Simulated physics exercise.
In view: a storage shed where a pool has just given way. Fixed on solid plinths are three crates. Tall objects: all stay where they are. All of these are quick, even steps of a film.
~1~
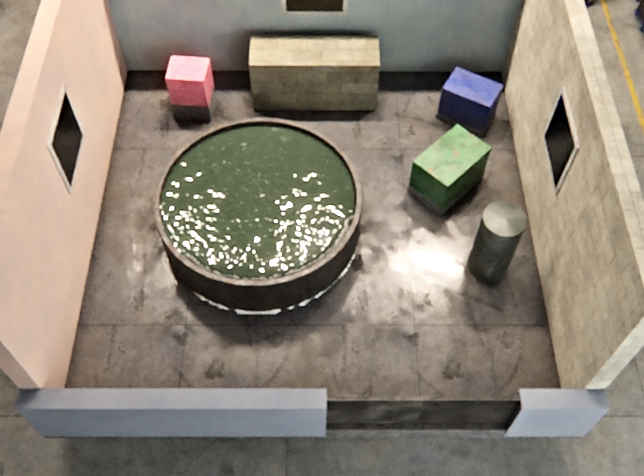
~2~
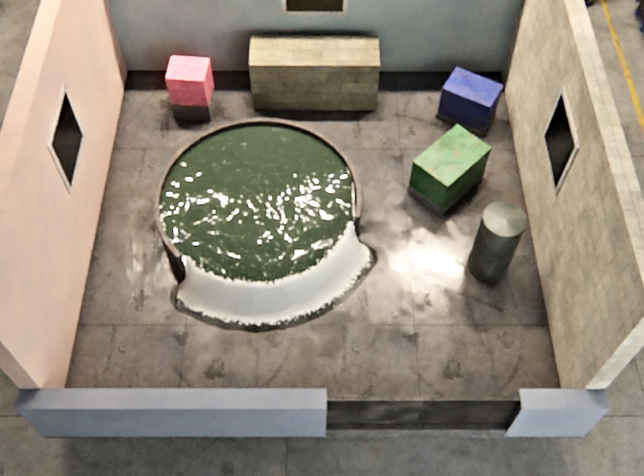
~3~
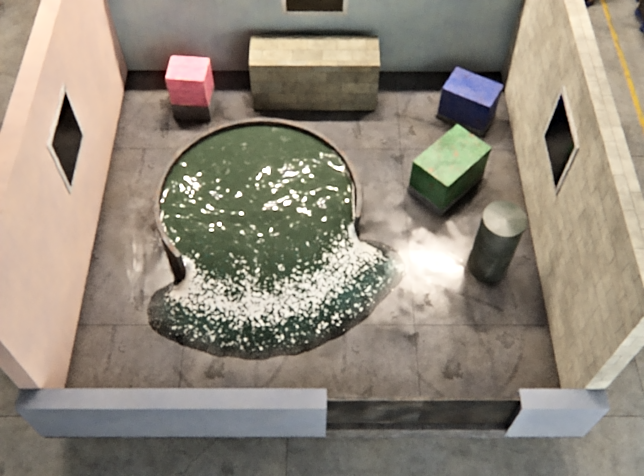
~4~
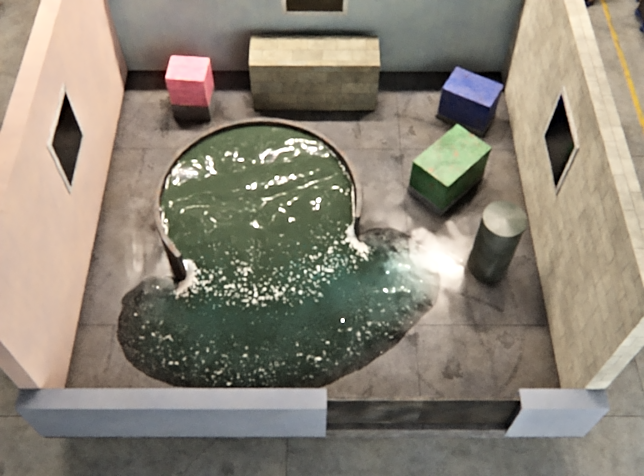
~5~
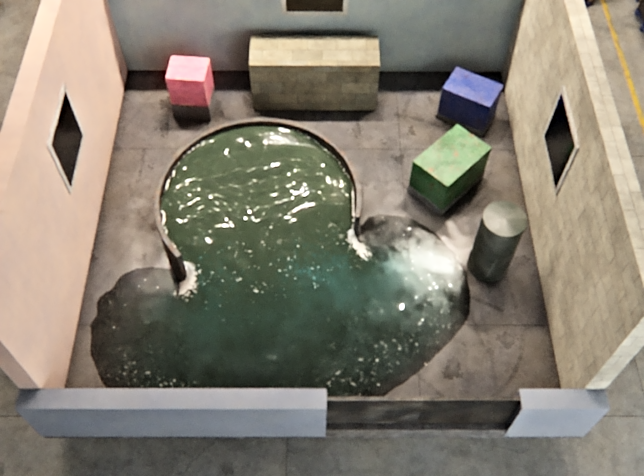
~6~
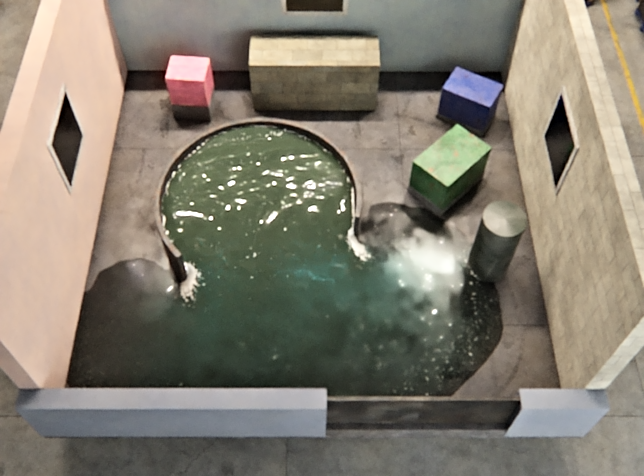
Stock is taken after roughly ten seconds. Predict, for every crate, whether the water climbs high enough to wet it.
My prediction: The green crate gets wetted; the blue crate gets wetted; the pink crate remains dry.
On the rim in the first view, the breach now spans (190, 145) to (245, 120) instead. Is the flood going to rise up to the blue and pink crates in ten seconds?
As it turns out, the blue crate gets overtopped, and the pink crate gets overtopped.
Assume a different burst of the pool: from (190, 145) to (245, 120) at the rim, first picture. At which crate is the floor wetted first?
The one in pink.
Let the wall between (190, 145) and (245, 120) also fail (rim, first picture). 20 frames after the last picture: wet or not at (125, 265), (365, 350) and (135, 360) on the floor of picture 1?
Those three come out soaked, moisture-free and soaked, one after another.
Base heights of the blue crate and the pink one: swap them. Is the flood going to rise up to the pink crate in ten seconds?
My reading: Pink ends up wet.
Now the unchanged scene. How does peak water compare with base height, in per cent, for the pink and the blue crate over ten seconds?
Around 60 in a hundred for the first and 280 in a hundred for the second.
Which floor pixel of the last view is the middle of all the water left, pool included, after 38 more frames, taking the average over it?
The water centres close to (317, 240).
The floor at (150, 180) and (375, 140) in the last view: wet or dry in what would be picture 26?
Swamped, then clear.
A moment on, water covers 40 % of the floor; the green crate water round its plinth, the blue crate not reached, the pink crate not reached.
Next, water covers 45 % of the floor; the green crate water round its plinth, the blue crate not reached, the pink crate not reached.
Then, water covers 70 % of the floor; the green crate water round its plinth, the blue crate water round its plinth, the pink crate water round its plinth.
Later, water covers 100 % of the floor; the green crate water round its plinth, the blue crate water round its plinth, the pink crate water round its plinth.
In the end, water covers 100 % of the floor; the green crate was topped, the blue crate was topped, the pink crate stayed above the water.
